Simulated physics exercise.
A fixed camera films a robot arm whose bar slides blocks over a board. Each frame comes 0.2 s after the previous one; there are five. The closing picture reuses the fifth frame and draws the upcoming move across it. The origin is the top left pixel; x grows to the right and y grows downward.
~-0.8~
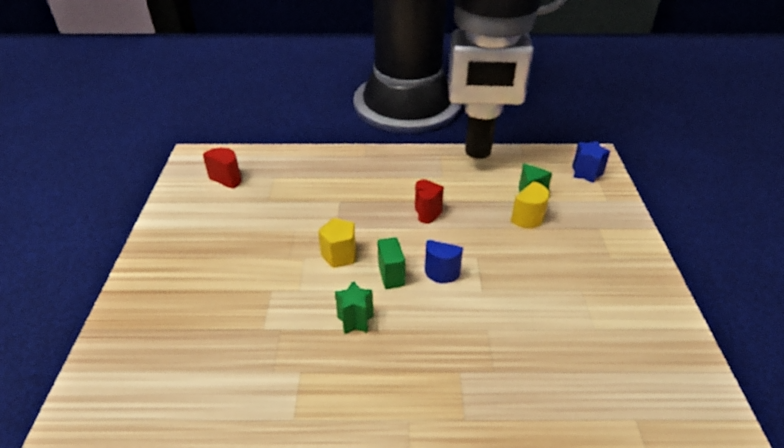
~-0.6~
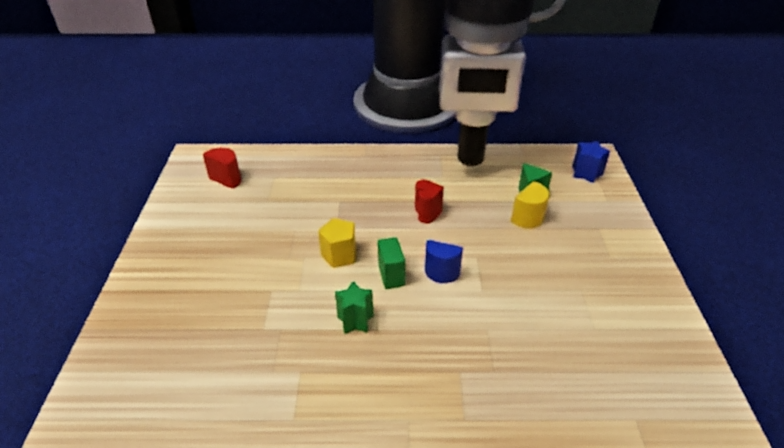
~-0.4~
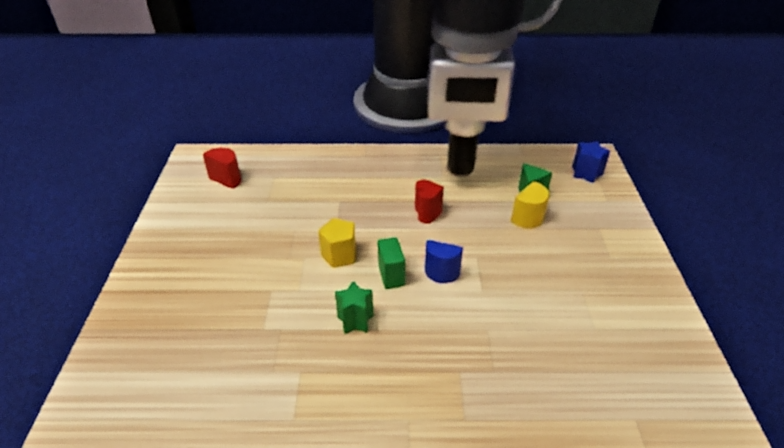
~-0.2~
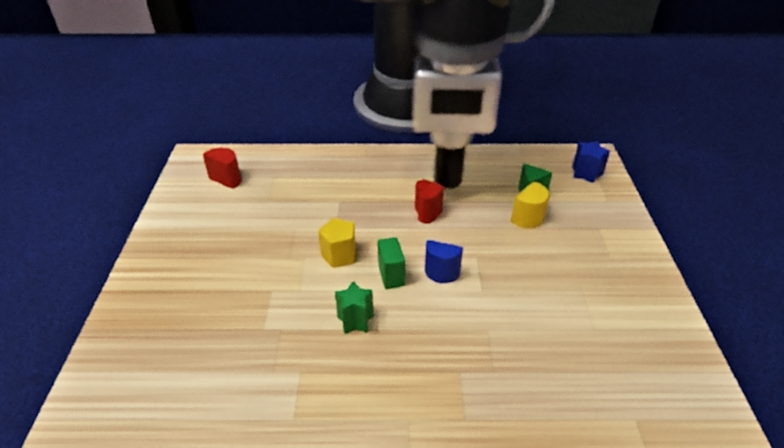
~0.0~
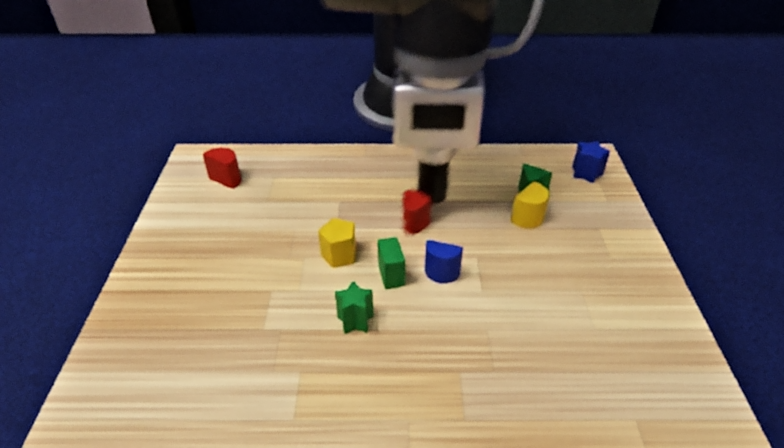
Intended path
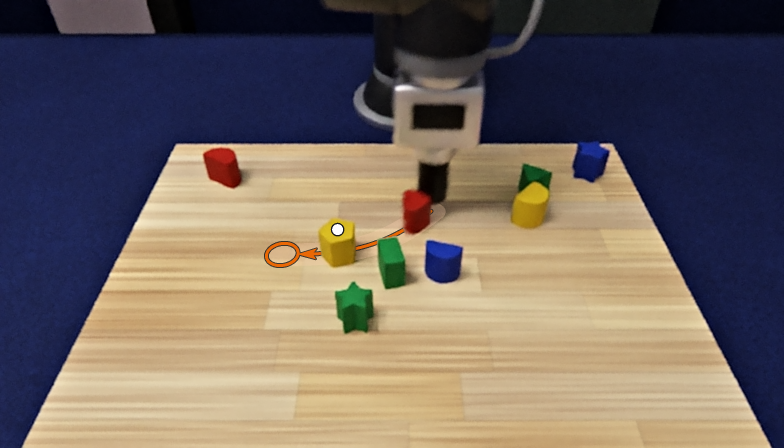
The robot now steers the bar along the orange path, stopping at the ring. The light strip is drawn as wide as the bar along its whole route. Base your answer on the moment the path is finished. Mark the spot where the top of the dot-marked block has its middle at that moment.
It is going to be at (254, 251).
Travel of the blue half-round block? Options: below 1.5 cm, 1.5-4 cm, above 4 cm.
Under 1.5 cm.
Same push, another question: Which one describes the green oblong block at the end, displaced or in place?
That block stands still.
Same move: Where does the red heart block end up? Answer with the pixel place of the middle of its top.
In the picture, that point is around (342, 247).
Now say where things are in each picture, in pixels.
The first picture shows bar's lower end (478, 152); yellow five-sided block (338, 230); green oblong block (391, 250); red heart block (429, 188); blue half-round block (443, 249).
The second picture shows bar (470, 159); blocks still.
The third picture shows bar (460, 169); blocks still.
The fourth picture shows bar (448, 181); blocks still.
The fifth picture shows bar (432, 197); yellow five-sided block (338, 230); green oblong block (391, 250); red heart block (415, 199); blue half-round block (443, 249).
Drawn move, from (431, 211) via (392, 236) and (340, 252), ending at (282, 254); the dot is on the yellow five-sided block.
One third of the way, bar (392, 221); red heart block (374, 226), turned 10° anticlockwise.
Two thirds of the way, bar (337, 237); yellow five-sided block (306, 239), turned 25° clockwise; red heart block (343, 246), turned 45° anticlockwise.
At the end, bar (280, 239); yellow five-sided block (254, 251), turned 25° anticlockwise; green oblong block still; red heart block (342, 247), turned 50° anticlockwise; blue half-round block still.
